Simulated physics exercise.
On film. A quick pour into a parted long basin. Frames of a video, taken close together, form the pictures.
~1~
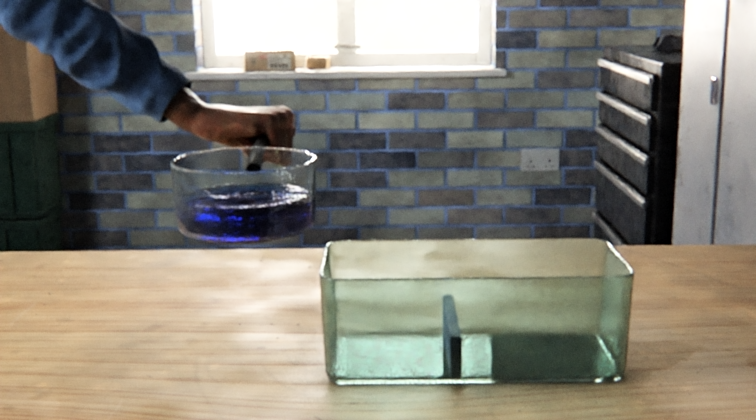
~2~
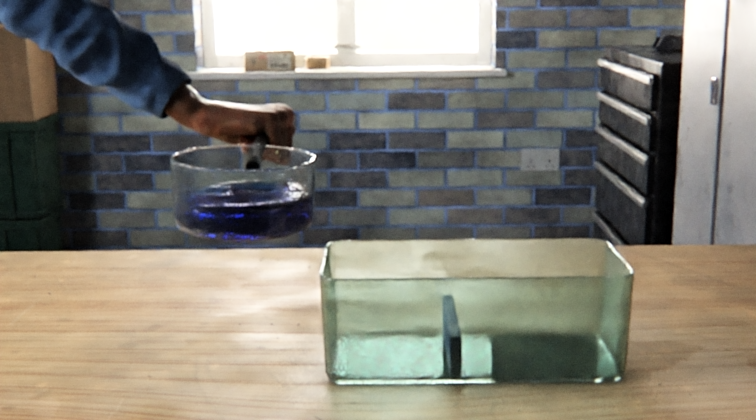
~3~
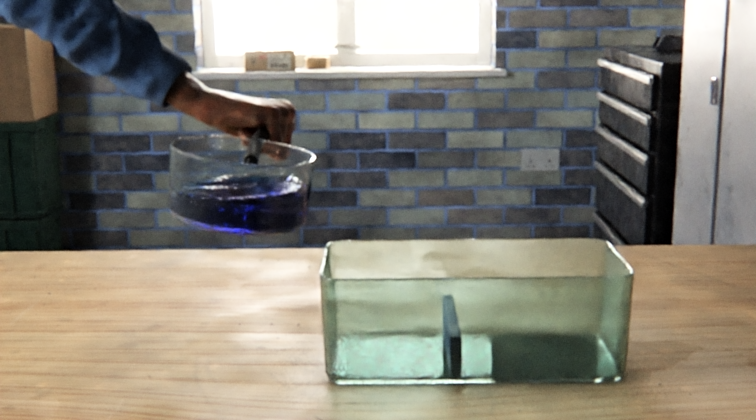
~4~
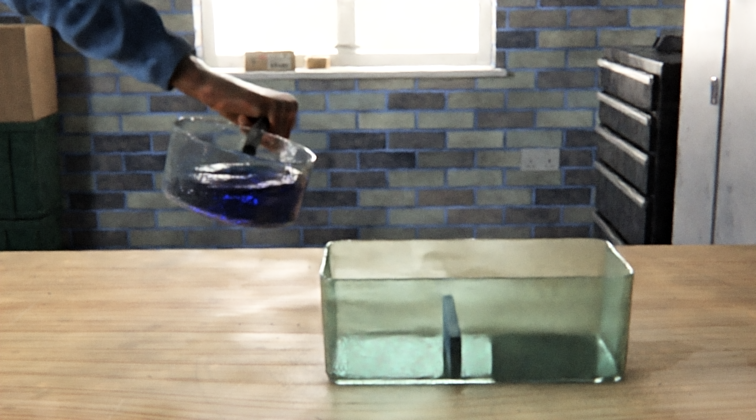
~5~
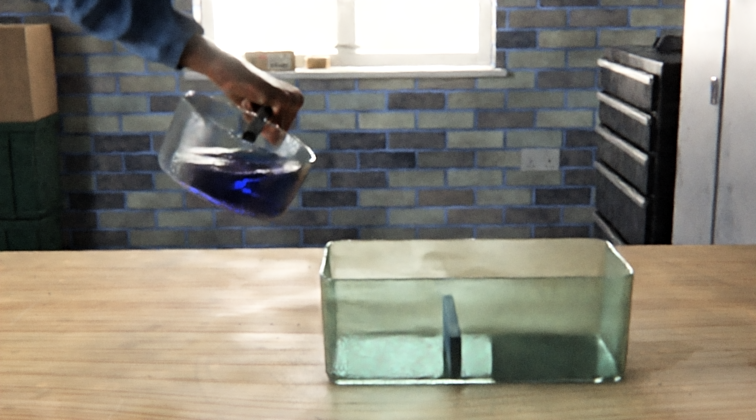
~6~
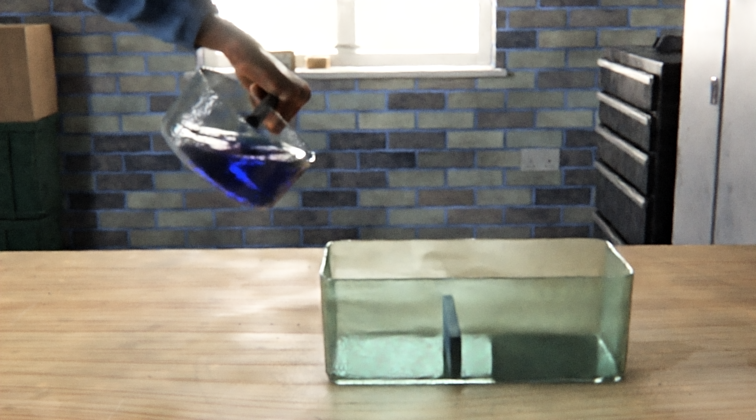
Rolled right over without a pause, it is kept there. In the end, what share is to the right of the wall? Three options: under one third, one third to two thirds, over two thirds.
Answer: Under one third.
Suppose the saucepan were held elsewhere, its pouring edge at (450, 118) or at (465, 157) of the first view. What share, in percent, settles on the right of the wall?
Try one: 85 %; try two: 85 %.
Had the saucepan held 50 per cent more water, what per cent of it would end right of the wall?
It comes to around 15 percent.
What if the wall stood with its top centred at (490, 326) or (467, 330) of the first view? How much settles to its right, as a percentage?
Roughly 10 per cent first and roughly 15 per cent second.
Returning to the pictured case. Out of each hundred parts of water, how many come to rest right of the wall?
That is roughly 5 percent of it.
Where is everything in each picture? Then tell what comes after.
It leans 0°; its right rim is at (315, 161); the water meets the walls at (180, 196) and (313, 194); the long basin's rim runs from (324, 261) to (620, 258); the wall's top is at (452, 315), in the first frame.
It leans 2°; its right rim is at (314, 161); the water meets the walls at (178, 194) and (311, 192), in the second frame.
It leans 8°; its right rim is at (314, 161); the water meets the walls at (175, 188) and (309, 185), in the third frame.
It leans 16°; its right rim is at (314, 161); the water meets the walls at (168, 173) and (307, 175), in the fourth frame.
It leans 28°; its right rim is at (313, 161); the water meets the walls at (166, 151) and (307, 166), in the fifth frame.
It leans 41°; its right rim is at (312, 161); the water meets the walls at (170, 126) and (310, 156), in the sixth frame.
A moment on, the saucepan is tipped on its side and 41 per cent is still to pour, 5 is left of the wall and 0 right of it.
Next, the saucepan is tipped on its side and 11 per cent is still to pour, 71 is left of the wall and 1 right of it.
Then the saucepan is tipped on its side and 3 per cent is still to pour, 82 is left of the wall and 3 right of it.
Later the saucepan is tipped on its side and 1 per cent is still to pour, 86 is left of the wall and 4 right of it.
Finally, 87 per cent lies left of the wall, 4 right of it and 9 outside.
